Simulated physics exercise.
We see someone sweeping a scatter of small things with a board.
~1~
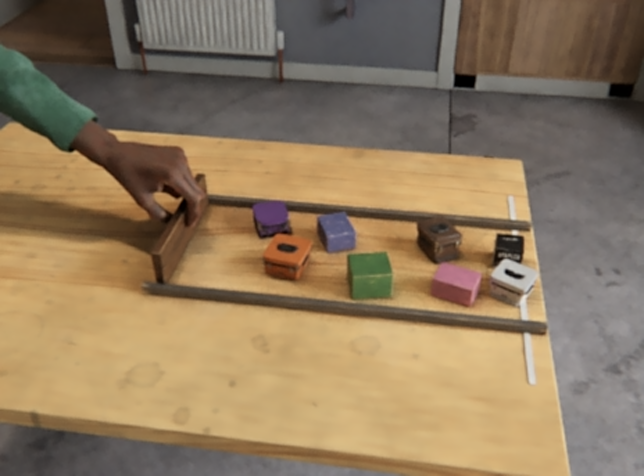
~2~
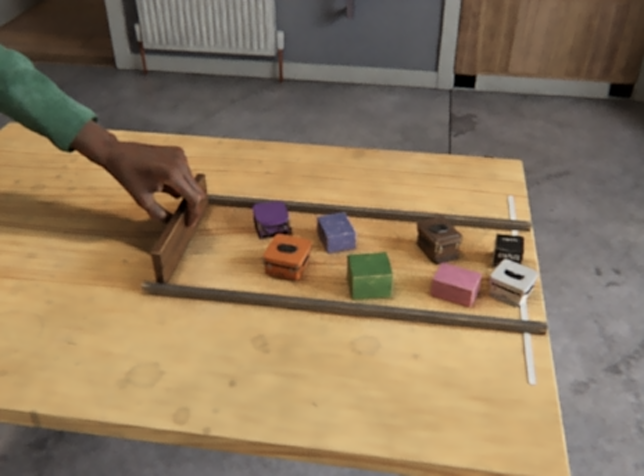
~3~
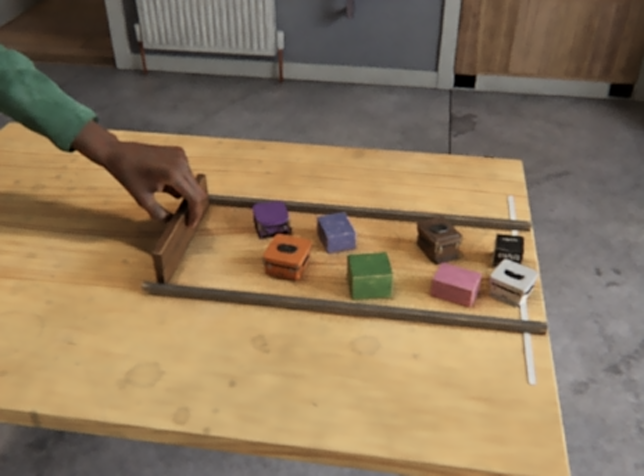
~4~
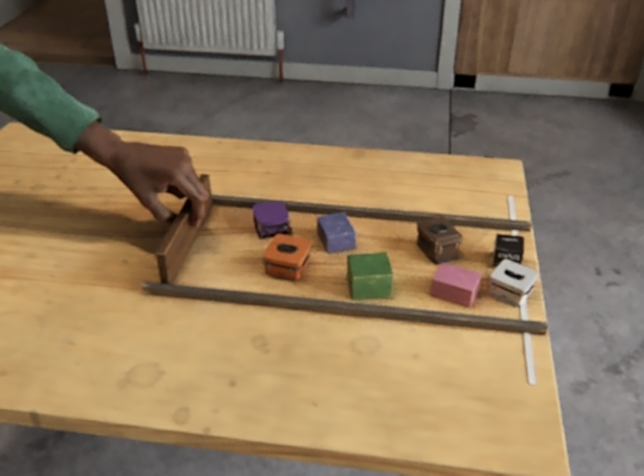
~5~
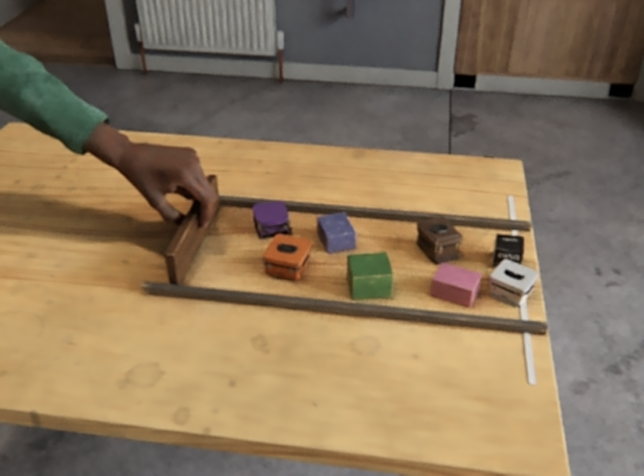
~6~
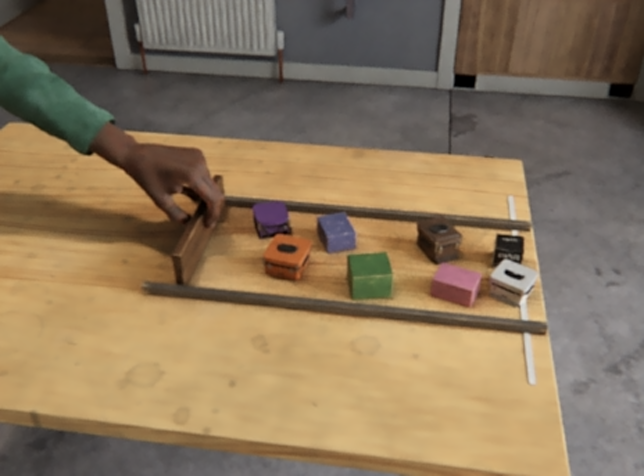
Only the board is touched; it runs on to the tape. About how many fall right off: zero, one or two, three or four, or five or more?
Outcome: The number that fall off is five or more.
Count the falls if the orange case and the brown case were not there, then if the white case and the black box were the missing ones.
First 4, then 3.
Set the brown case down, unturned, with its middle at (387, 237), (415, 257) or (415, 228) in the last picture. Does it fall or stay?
In turn it falls; is lost; falls.
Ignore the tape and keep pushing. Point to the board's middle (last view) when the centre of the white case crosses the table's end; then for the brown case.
At (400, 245) for the white case; at (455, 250) for the brown case.
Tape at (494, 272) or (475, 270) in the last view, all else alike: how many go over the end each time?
It would be 5 and 3.
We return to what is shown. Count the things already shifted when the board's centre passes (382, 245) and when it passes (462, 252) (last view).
By then 7, and 8.
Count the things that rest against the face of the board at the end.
3 of them.
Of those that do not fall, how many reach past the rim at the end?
3 of them.
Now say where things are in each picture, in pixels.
White case (513, 283); black box (508, 252); pink block (456, 284); board (183, 227); tape (520, 274), in the first picture.
Black box (508, 252); blue block (336, 233), in the second picture.
Pink block (456, 285); board (183, 227), in the third picture.
White case (513, 284); purple case (271, 220), in the fourth picture.
Black box (508, 252); orange case (288, 258), in the fifth picture.
White case (513, 284); black box (508, 252); pink block (456, 285); board (201, 228); tape (520, 274), in the sixth picture.
Early on, none off yet; white case at rest near (513, 284); black box at rest near (508, 252); pink block at rest near (456, 285).
Finally, the number that fall off is five or more; lost, blue block, brown case, pink block, black box and white case.
